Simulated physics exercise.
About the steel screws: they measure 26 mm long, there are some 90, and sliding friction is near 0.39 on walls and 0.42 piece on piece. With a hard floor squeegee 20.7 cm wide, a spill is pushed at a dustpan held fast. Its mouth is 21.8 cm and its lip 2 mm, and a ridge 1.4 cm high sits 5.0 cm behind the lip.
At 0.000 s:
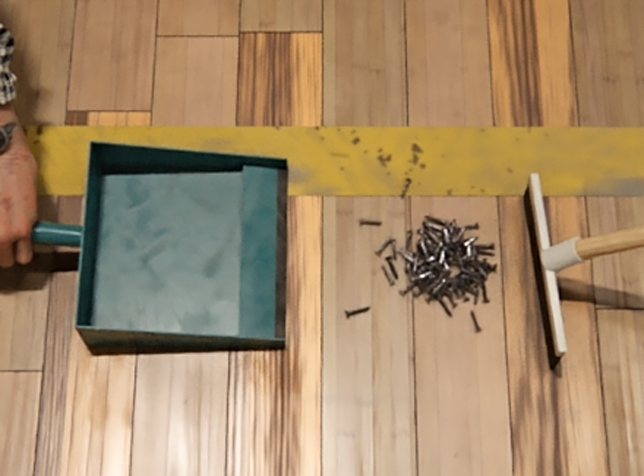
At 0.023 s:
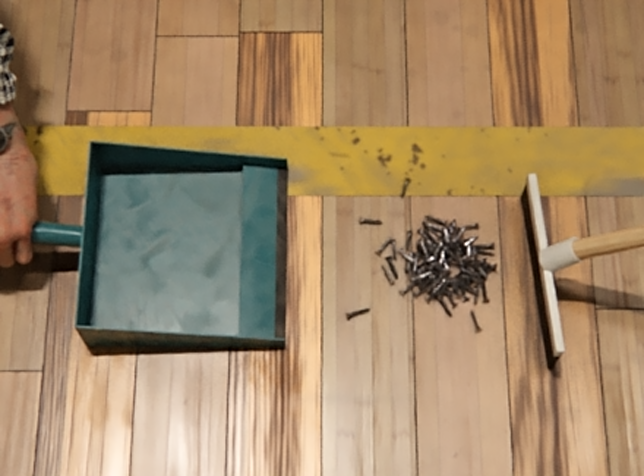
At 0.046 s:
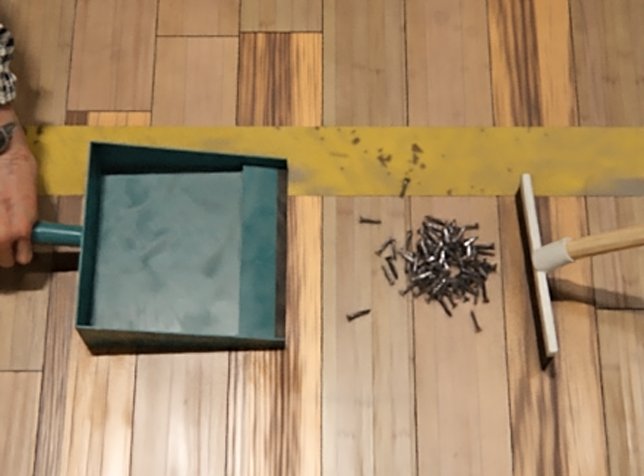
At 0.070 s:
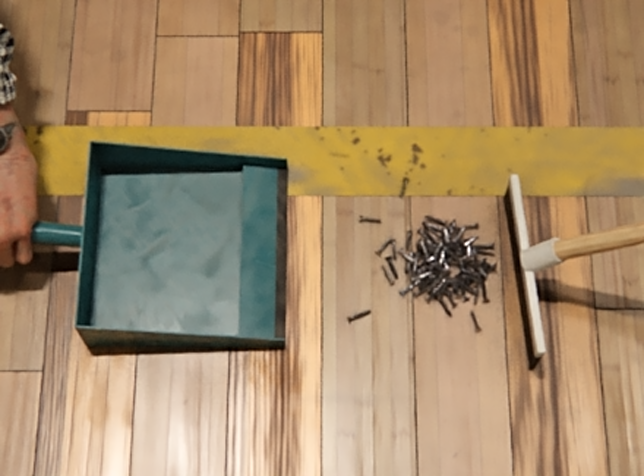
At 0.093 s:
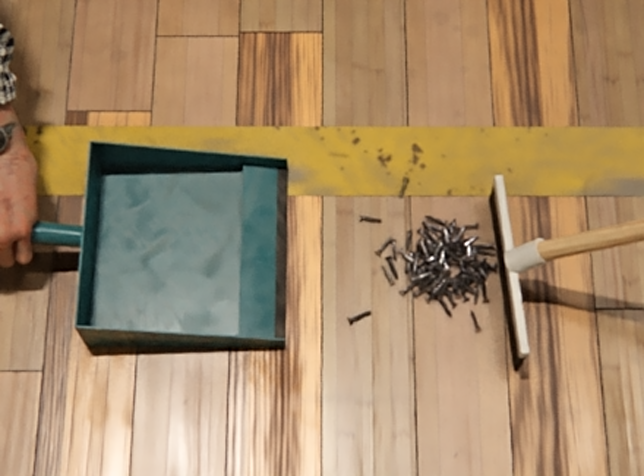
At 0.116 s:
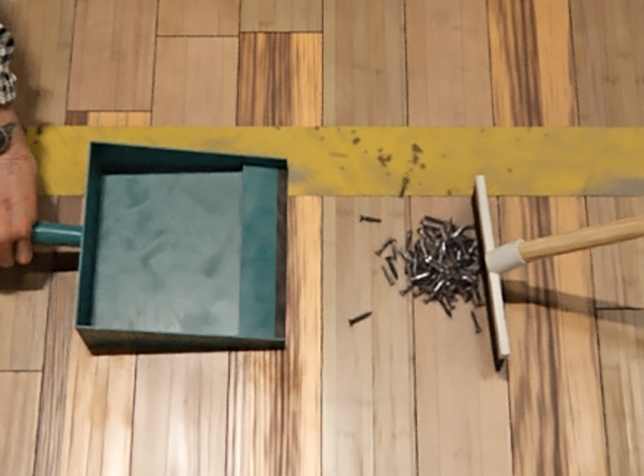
In the video, a hand at the left keeps a green dustpan still on a wooden floor with a yellow stripe, while a wooden-handled squeegee at the right slides a short way left and presses into a pile of dark screws.
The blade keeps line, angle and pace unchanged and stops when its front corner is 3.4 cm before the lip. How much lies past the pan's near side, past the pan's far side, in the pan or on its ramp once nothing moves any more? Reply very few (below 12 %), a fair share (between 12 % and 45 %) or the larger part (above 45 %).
Near side - very few; far side - very few; pan - a fair share.
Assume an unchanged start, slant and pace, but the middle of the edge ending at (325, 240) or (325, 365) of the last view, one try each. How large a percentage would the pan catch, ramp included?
Around 40 per cent, and around 30 per cent.
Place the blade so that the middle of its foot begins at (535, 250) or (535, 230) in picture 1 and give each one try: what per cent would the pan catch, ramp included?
35 and 40 per cent, roughly.
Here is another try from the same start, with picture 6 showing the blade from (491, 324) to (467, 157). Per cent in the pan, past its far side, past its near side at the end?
Per cent by place - pan 50, far side 5, near side 5.
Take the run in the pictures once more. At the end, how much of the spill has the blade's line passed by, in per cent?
Estimate: About 0 %.
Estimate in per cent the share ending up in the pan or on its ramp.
Roughly 35 per cent.
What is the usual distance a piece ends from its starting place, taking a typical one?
18 cm or so.
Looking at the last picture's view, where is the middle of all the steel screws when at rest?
Once everything settles, the centre is around (287, 272).
Then, at 0.23 s, middle of the blade 12 cm from the lip; 0 % over the lip, far side 0 %, near side 0 %.
Then, at 0.30 s, middle of the blade 6 cm from the lip; 0 % over the lip, far side 0 %, near side 0 %.
After 0.51 s, middle of the blade 4 cm from the lip; 40 % over the lip, far side 0 %, near side 5 %.
By 1.3 s all is still; near side 5 %, far side 0 %, pan 35 %, in front of the lip or behind the blade 55 %.
